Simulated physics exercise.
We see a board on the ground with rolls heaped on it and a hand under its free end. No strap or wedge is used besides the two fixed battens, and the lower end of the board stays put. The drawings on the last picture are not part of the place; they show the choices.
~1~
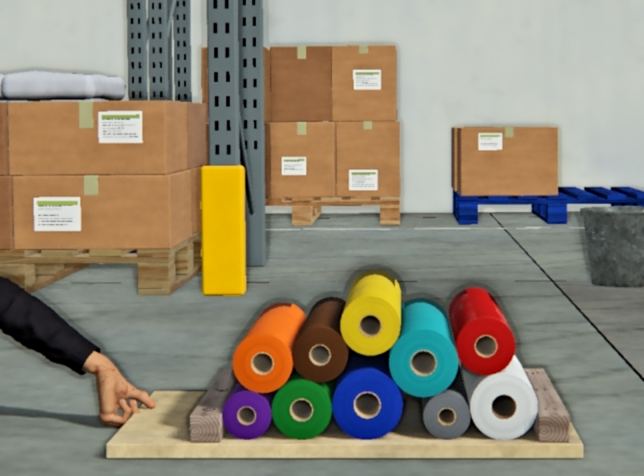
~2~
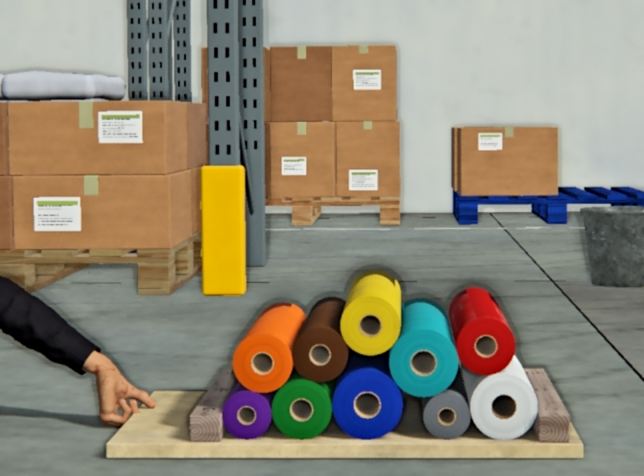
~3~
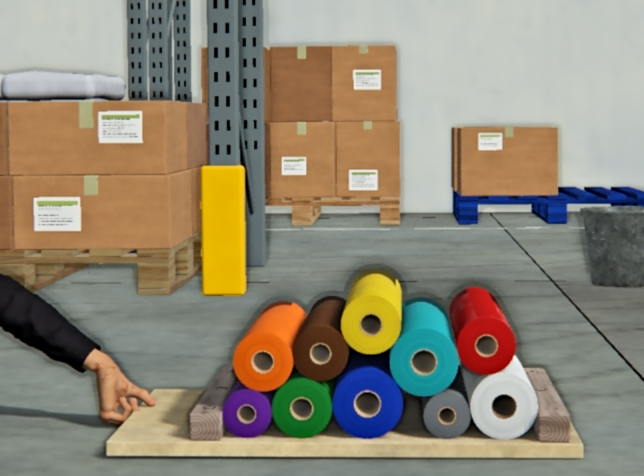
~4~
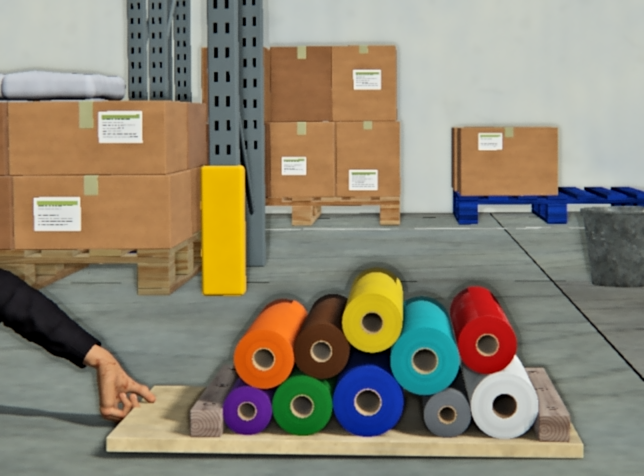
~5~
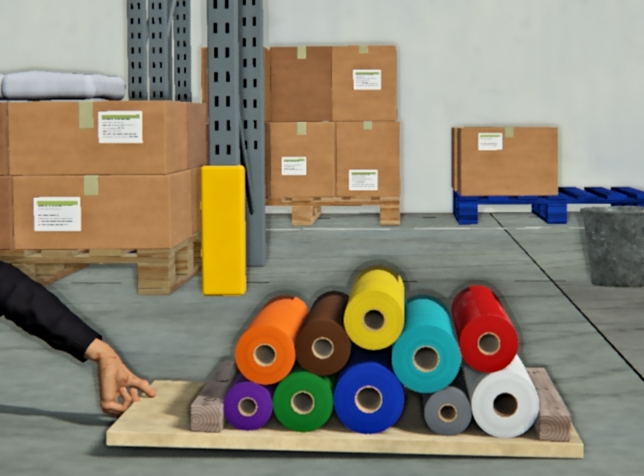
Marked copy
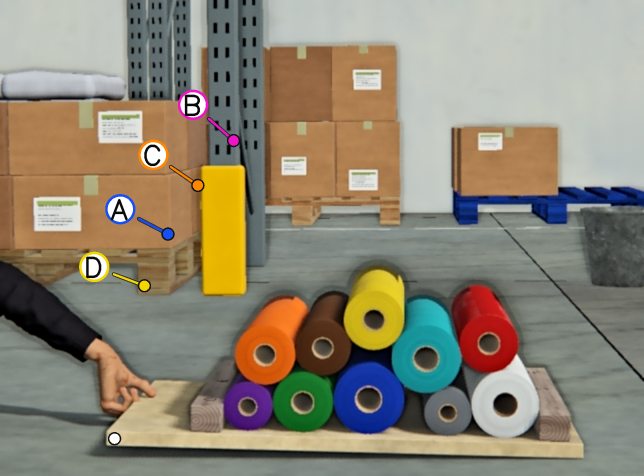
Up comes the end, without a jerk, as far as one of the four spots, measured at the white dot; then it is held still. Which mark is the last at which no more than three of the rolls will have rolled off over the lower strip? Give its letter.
The last mark within the limit is C.
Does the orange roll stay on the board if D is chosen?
Yes, with D.
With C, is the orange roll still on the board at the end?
The orange roll: Yes.
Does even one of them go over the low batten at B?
Yes.
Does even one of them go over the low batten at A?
Yes.
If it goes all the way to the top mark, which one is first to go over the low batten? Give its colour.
First is the red one.
On the marked copy, A at (168, 234); B at (233, 140); C at (198, 186); D at (144, 286); the white dot at (115, 439).
Following C. Soon after the start, board at 20°.
Later, board at 35°.
In the end, board at 35°, three over the low batten (turquoise, red, yellow).
As for the rest, A one over the low batten (red); B five over the low batten; D one over the low batten (red).
